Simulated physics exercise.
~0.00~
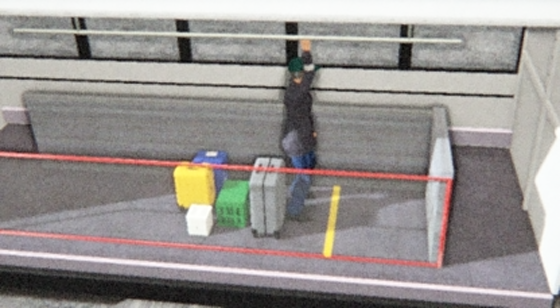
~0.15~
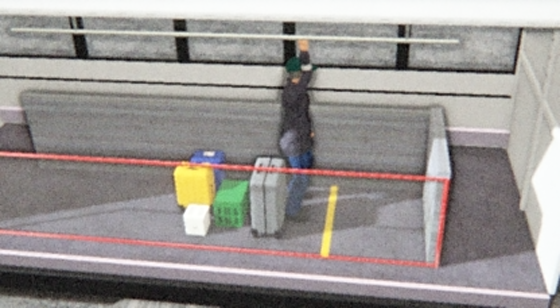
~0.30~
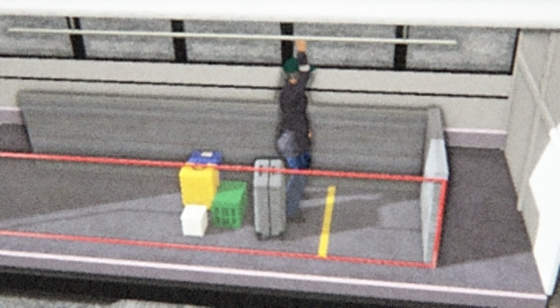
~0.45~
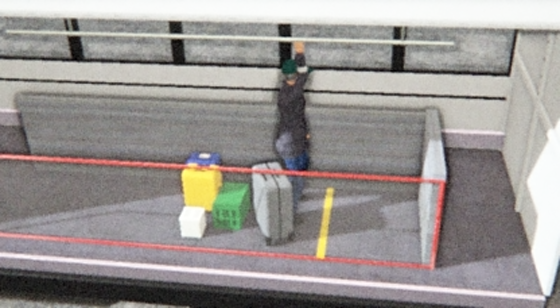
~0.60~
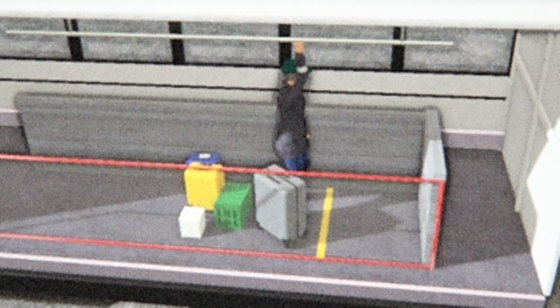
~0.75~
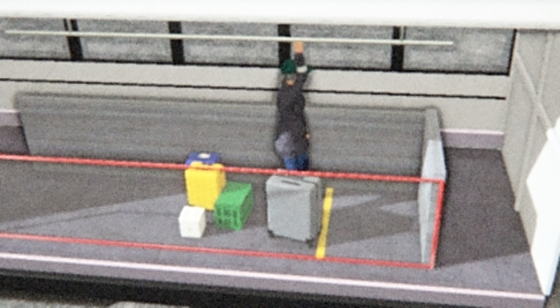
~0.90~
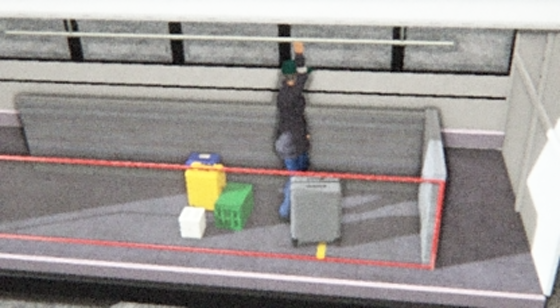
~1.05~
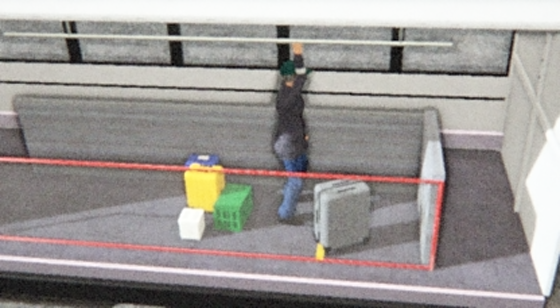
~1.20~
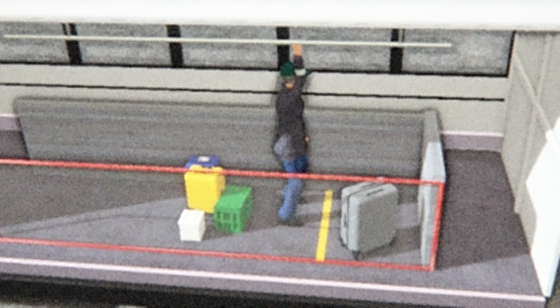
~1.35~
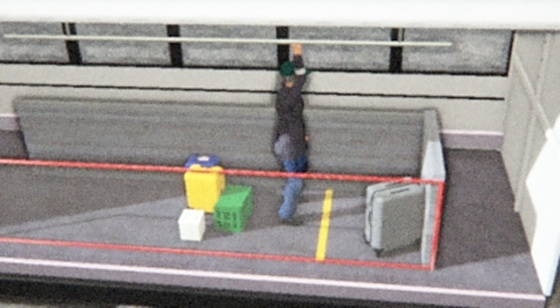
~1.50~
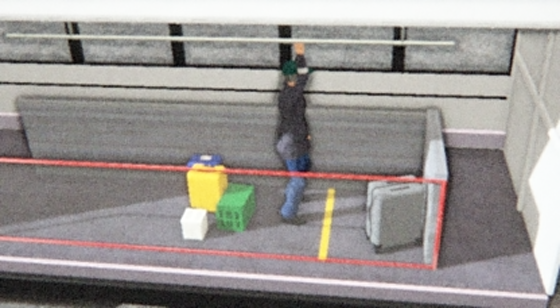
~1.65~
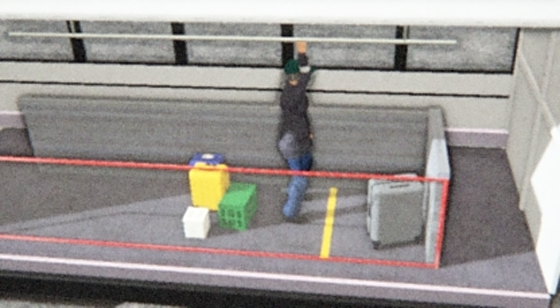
A traveller in a dark top and jeans stood holding an overhead rail while the big grey suitcase beside them rolled right, turning as it crossed the yellow line, and stopped near the end panel, leaving the other luggage grouped on the left.
